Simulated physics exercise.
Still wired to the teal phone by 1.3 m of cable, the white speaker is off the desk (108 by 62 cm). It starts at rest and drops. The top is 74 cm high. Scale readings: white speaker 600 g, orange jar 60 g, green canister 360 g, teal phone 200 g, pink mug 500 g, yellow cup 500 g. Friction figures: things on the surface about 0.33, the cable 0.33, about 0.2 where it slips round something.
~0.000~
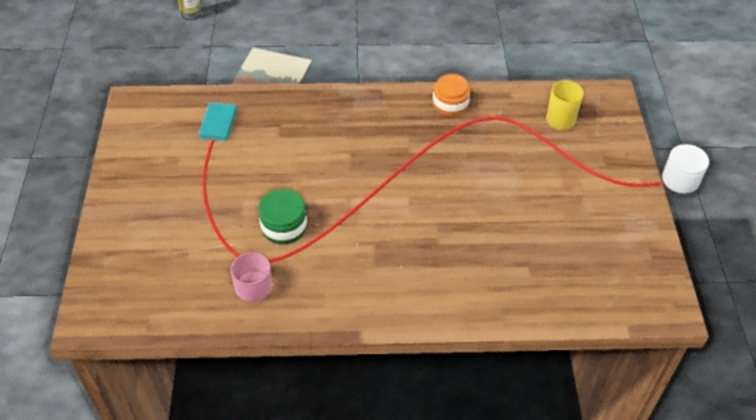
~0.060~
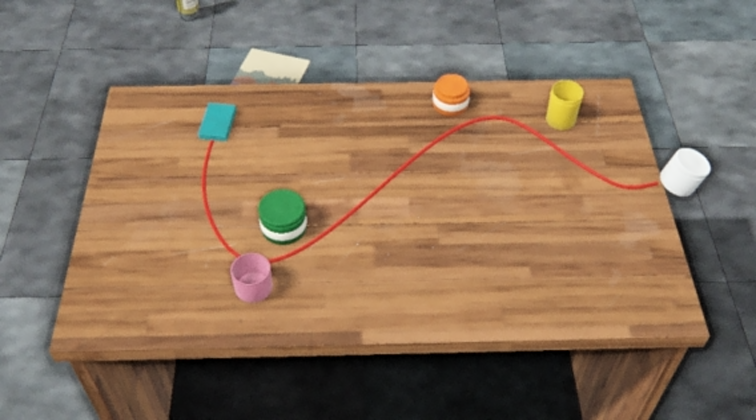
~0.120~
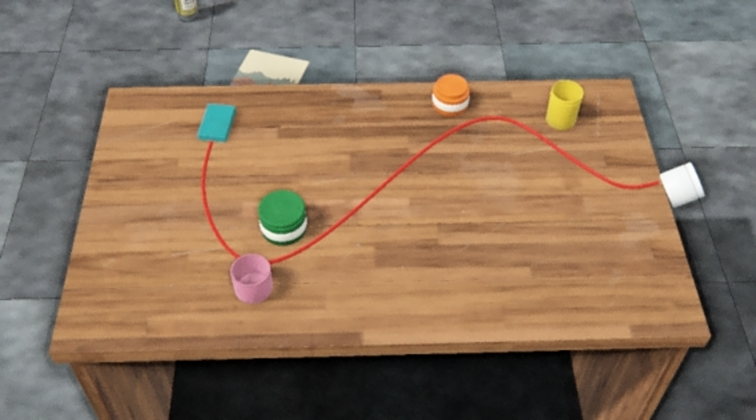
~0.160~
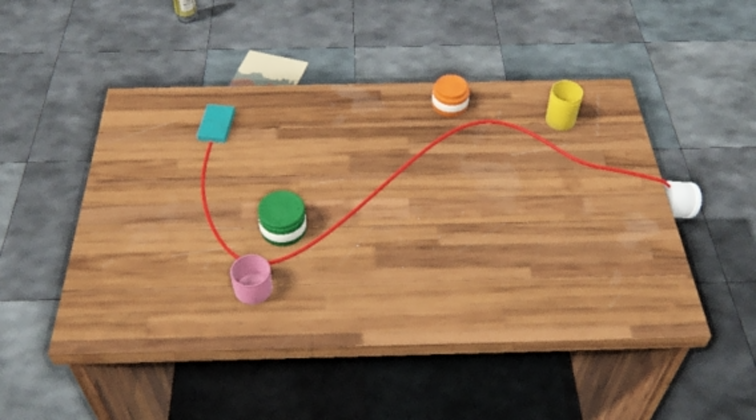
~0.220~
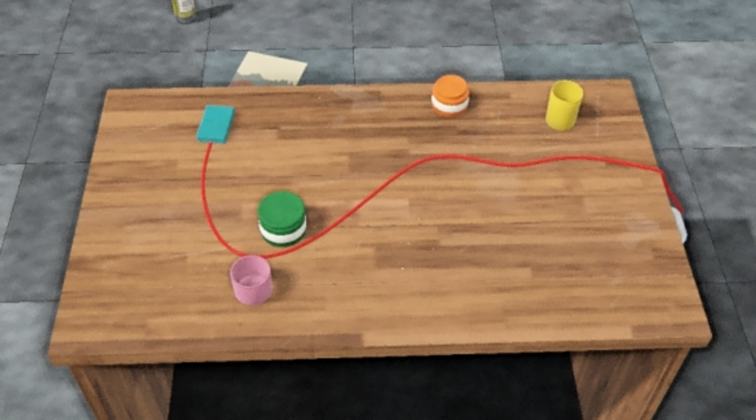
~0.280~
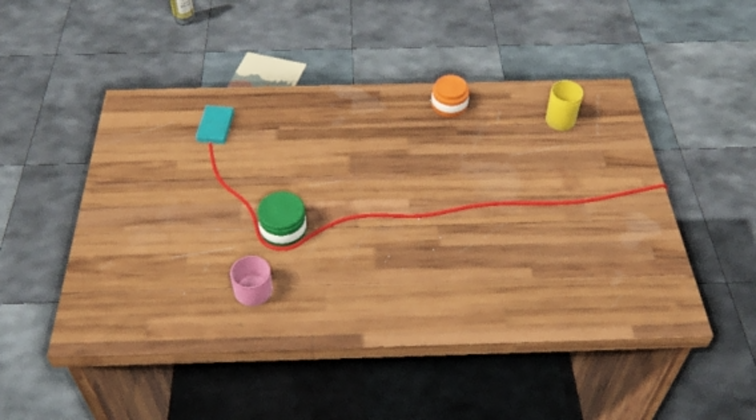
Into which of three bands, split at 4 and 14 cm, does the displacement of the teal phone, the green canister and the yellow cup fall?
In the end my guess is the teal phone ends up a big distance off, my guess is the green canister ends up a big distance off, my guess is the yellow cup stays almost where it was.
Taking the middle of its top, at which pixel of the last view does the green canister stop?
Around pixel (363, 133).
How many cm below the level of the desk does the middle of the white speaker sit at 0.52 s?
Roughly 65 centimetres.
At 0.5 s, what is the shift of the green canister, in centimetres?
Displacement: Approx. 16 cm.
By 0.5 s, the cable's tail end at (301, 211); teal phone 25 cm off its start, green canister 17 cm off its start, white speaker over the edge.
By 0.7 s, the cable's tail end at (413, 259); teal phone 52 cm off its start, green canister 23 cm off its start, white speaker over the edge.
By 1.0 s, the cable's tail end at (470, 292); teal phone 65 cm off its start at (482, 311), green canister 23 cm off its start at (363, 133), white speaker over the edge.
By 1.2 s, the cable's tail end at (479, 294); teal phone 67 cm off its start, green canister 23 cm off its start, white speaker over the edge.
By 2.4 s, the cable's tail end at (479, 294); teal phone 67 cm off its start at (489, 313), green canister 23 cm off its start at (363, 133), yellow cup 0 cm off its start at (567, 91), white speaker over the edge.
